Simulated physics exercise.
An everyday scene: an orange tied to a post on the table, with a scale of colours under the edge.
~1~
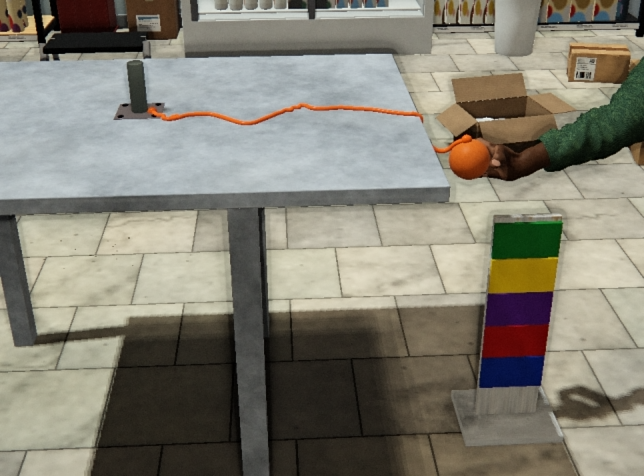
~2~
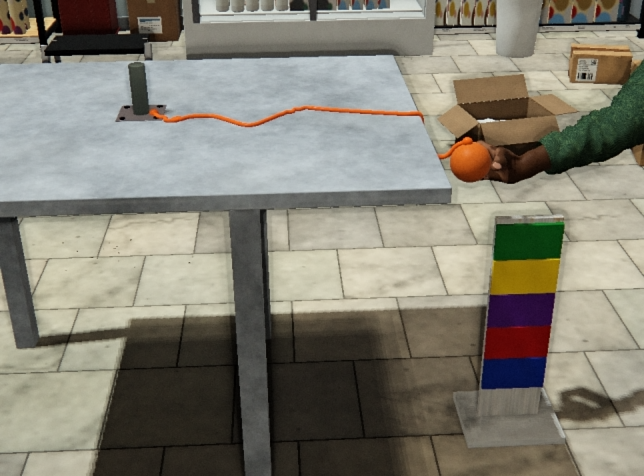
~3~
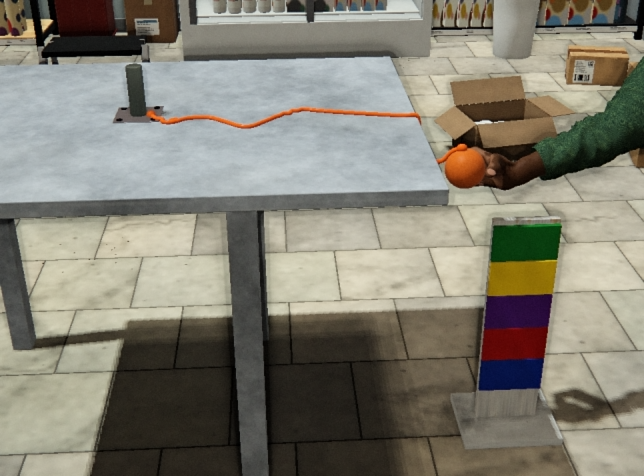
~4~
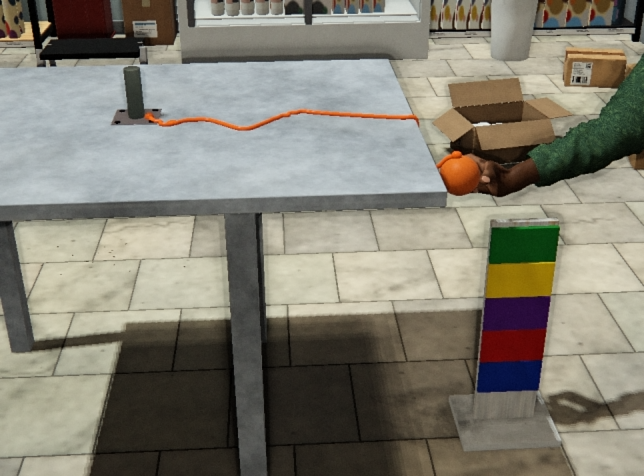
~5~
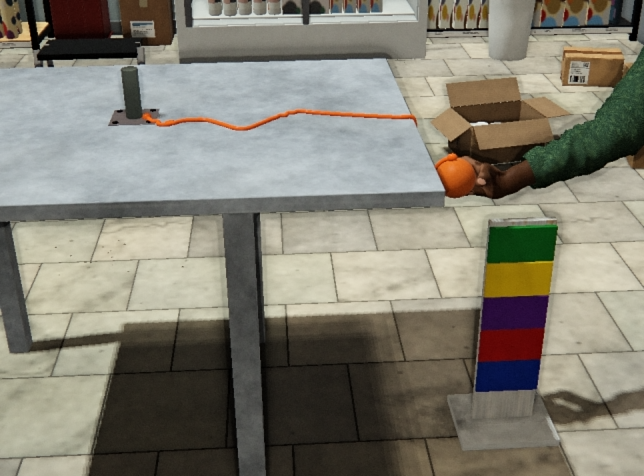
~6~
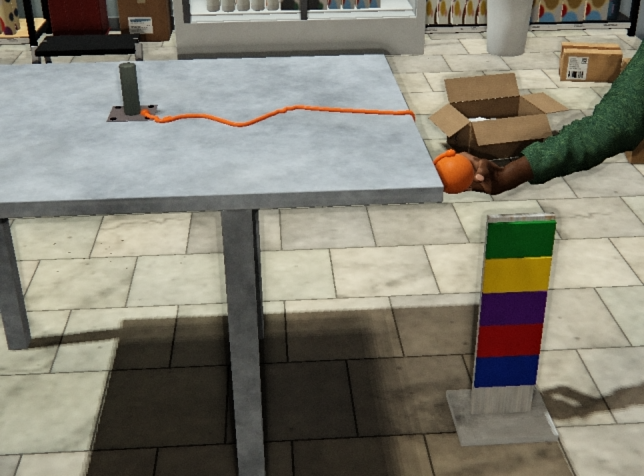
An orange tied to a post moves slightly left and down, held by a hand.
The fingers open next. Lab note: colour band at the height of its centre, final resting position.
Centre at rest: Yellow band.
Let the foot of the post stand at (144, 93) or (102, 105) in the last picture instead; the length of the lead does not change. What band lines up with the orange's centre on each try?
In that order: Yellow; green.
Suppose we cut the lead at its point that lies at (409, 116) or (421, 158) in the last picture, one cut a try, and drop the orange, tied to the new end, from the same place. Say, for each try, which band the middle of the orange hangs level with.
Cut one gives none, it hangs higher; cut two gives green.
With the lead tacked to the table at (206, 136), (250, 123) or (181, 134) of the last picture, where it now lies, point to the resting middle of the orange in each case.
First try (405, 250), second try (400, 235), third try (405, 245).
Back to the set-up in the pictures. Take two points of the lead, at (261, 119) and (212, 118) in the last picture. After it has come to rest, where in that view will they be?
Well, the first one sits at (314, 115), and the second one sits at (250, 114).
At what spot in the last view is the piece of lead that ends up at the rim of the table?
Look near (346, 111).
Early on, orange near (427, 264); level with yellow.
Midway, orange near (388, 265); level with yellow.
Near the end, orange near (396, 276); level with yellow.
Finally, orange near (417, 275); level with yellow. Its middle rests at the yellow band.
